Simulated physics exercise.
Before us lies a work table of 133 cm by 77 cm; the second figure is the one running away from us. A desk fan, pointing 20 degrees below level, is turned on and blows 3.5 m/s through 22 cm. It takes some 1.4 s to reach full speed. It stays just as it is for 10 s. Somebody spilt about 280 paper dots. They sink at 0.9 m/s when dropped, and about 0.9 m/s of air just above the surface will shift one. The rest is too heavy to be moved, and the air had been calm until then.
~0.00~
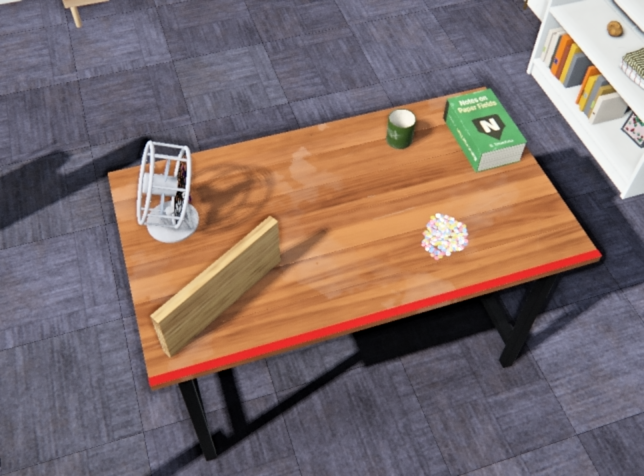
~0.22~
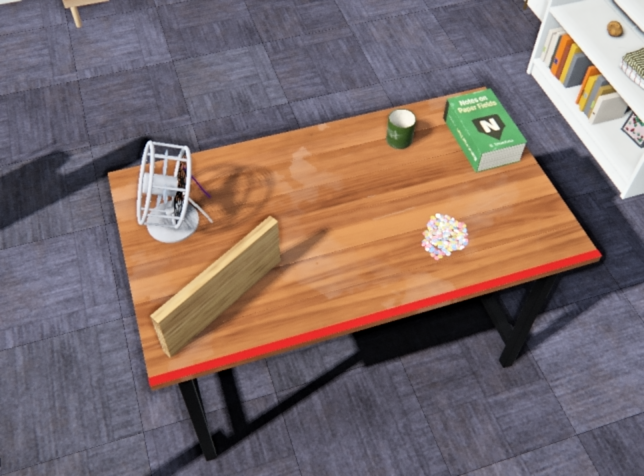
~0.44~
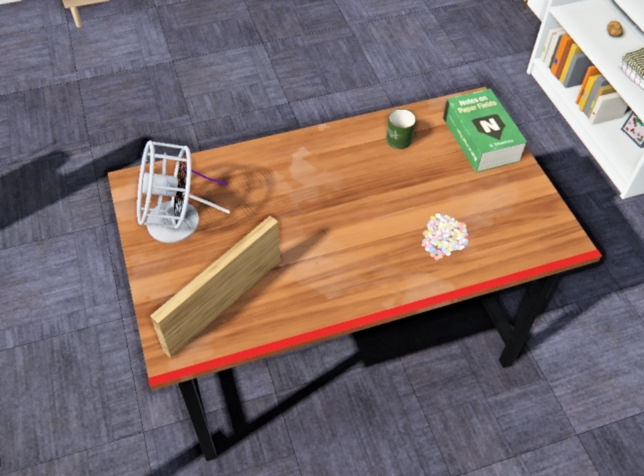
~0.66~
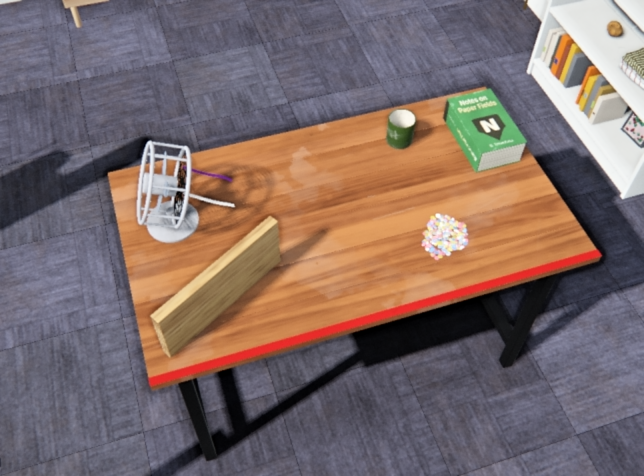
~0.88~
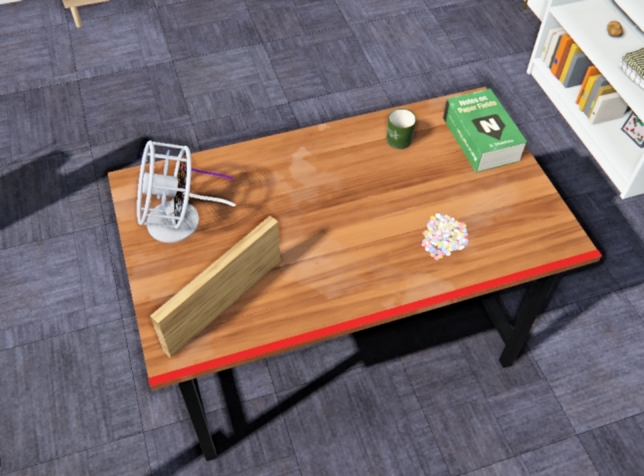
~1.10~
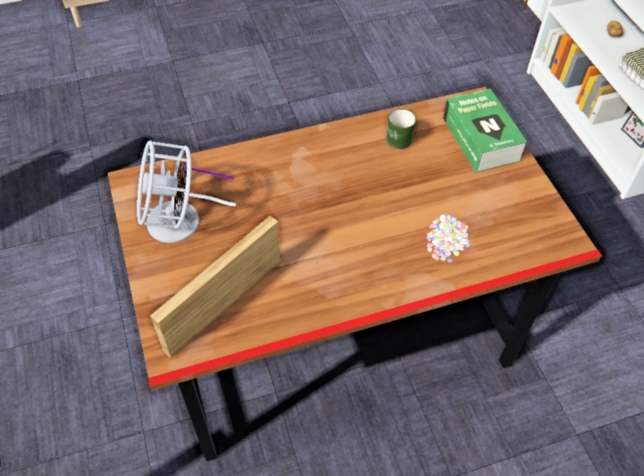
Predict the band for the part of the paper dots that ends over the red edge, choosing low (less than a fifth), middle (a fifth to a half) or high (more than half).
The band is high, more than half.
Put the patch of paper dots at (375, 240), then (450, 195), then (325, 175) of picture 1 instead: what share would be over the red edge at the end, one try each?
100, 0 and 0 in a hundred, respectively.
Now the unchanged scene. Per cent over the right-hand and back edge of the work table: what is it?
Roughly 25 per cent at the right-hand edge and 0 per cent at the back edge.
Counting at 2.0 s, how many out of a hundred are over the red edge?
I'd say near 70 per cent by then.
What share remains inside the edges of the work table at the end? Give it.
Roughly 0 in a hundred.
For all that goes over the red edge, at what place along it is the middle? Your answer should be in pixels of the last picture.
Midpoint of crossings, approx. (547, 272).
After 2.0 s the count stands so, 71 % are over the red edge.
After 3.2 s the count stands so, 71 % are over the red edge.
After 5.5 s the count stands so, 71 % are over the red edge.
After 10.0 s, at the end, 71 % are over the red edge.
